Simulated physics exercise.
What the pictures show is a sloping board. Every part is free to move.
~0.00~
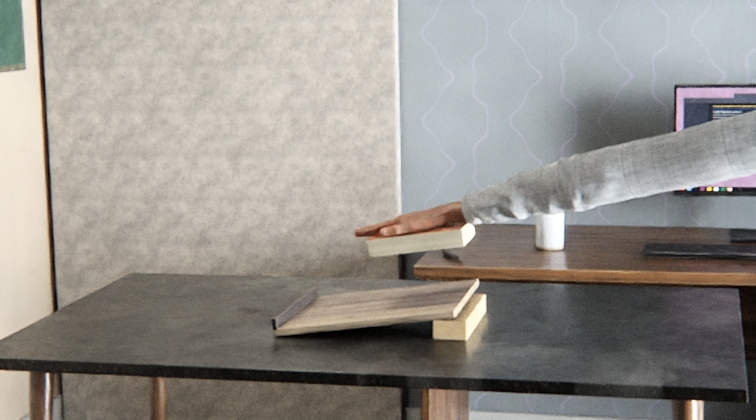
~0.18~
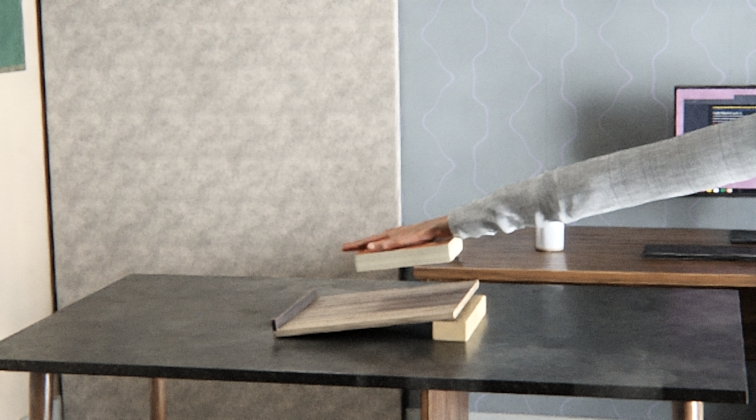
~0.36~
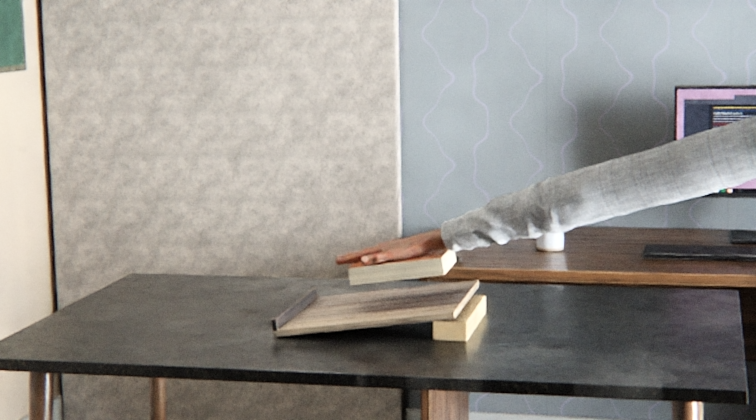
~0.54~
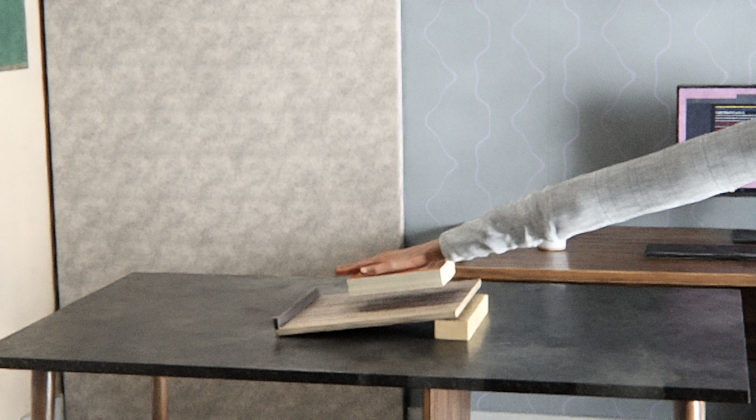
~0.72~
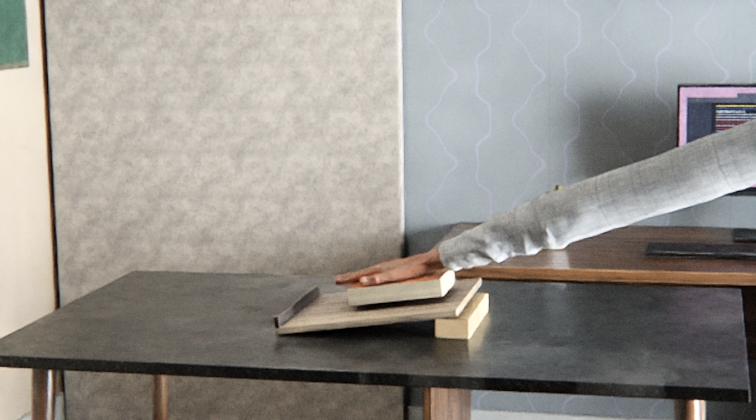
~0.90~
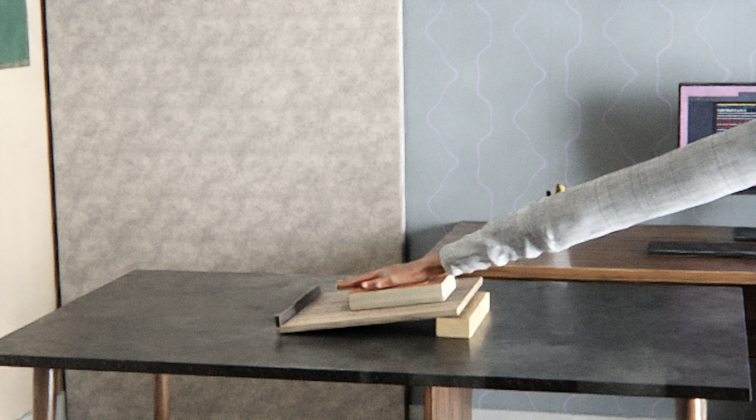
A book gripped from above by a hand in a grey sleeve moved slightly left and down over a sloping board on a dark table, then was set on the board, the hand still holding it.
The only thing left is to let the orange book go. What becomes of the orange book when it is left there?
It sits unmoved.
By 1.10 s, all is still.
By 1.30 s, orange book resting near (403, 291).
When it is over (1.9 s), it is as before. End places, in pixels of the last picture, orange book near (403, 291). The orange book stays where it is put.
